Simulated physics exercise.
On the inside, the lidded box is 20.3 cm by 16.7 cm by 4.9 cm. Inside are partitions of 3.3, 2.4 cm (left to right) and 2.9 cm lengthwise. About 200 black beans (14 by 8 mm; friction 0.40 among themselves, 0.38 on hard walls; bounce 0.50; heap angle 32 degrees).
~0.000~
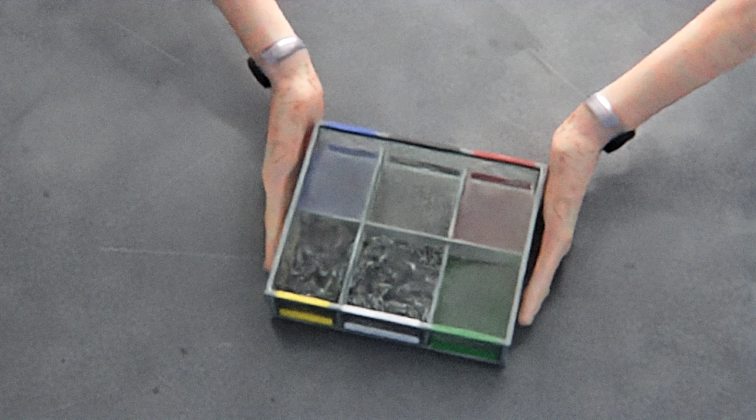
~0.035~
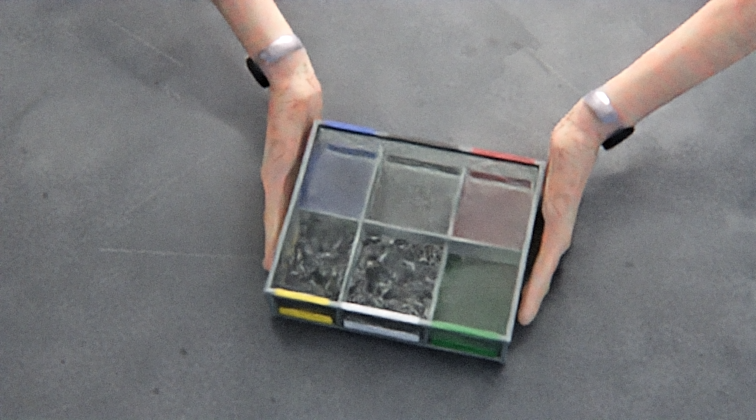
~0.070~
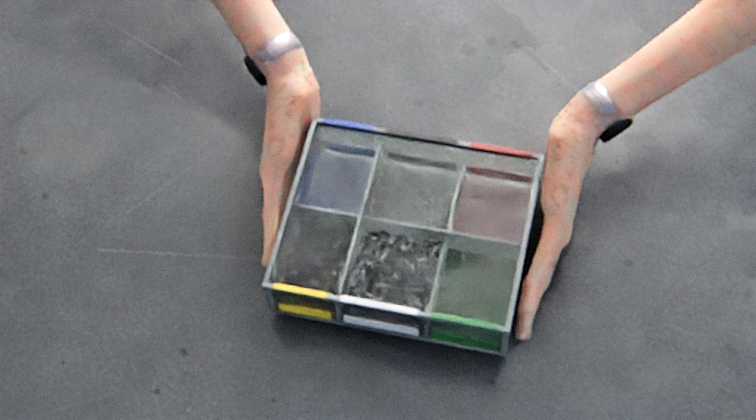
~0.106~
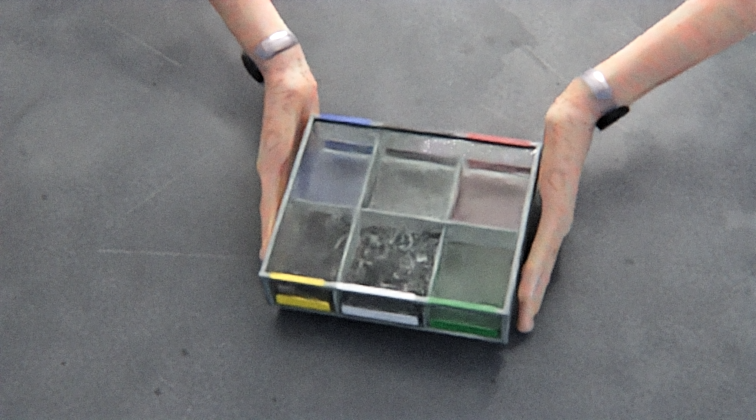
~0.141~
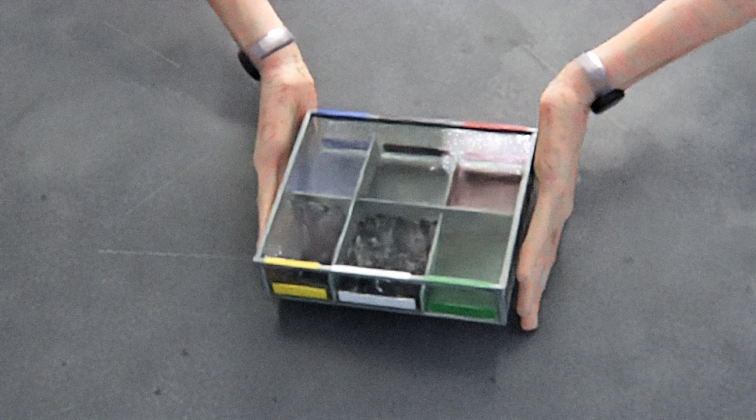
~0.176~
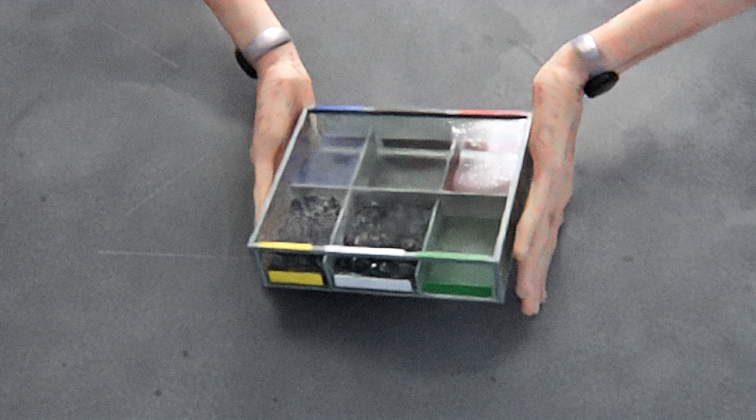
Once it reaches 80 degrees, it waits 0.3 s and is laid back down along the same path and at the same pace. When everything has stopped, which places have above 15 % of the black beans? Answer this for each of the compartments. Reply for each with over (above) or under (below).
Red compartment - under, blue compartment - over, green compartment - under, yellow compartment - over, white compartment - over, black compartment - under.
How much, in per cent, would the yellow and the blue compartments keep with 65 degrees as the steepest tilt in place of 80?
Result - yellow 40 percent, blue 20 percent.
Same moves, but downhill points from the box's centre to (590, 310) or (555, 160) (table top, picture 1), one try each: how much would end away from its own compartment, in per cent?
Approximately 50 percent, then 60 percent.
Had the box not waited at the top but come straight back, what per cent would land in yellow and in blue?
In per cent: Yellow 35, blue 25.
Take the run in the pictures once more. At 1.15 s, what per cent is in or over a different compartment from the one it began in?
Near 35 per cent of it.
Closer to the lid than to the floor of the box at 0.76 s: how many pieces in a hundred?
About 50 %.
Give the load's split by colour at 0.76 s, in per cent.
In per cent: Red 0; blue 20; green 0; yellow 35; white 40; black 5.
Then, at 0.76 s, tilt 80 degrees; blue 20 %, yellow 35 %, white 40 %, black 5 %.
After 1.15 s, tilt 45 degrees; blue 30 %, yellow 30 %, white 35 %, black 5 %.
After 1.62 s, tilt 0 degrees; blue 30 %, yellow 30 %, white 30 %, black 5 %.
By 2.0 s all is still; red 0 %, blue 30 %, green 0 %, yellow 30 %, white 30 %, black 5 %.
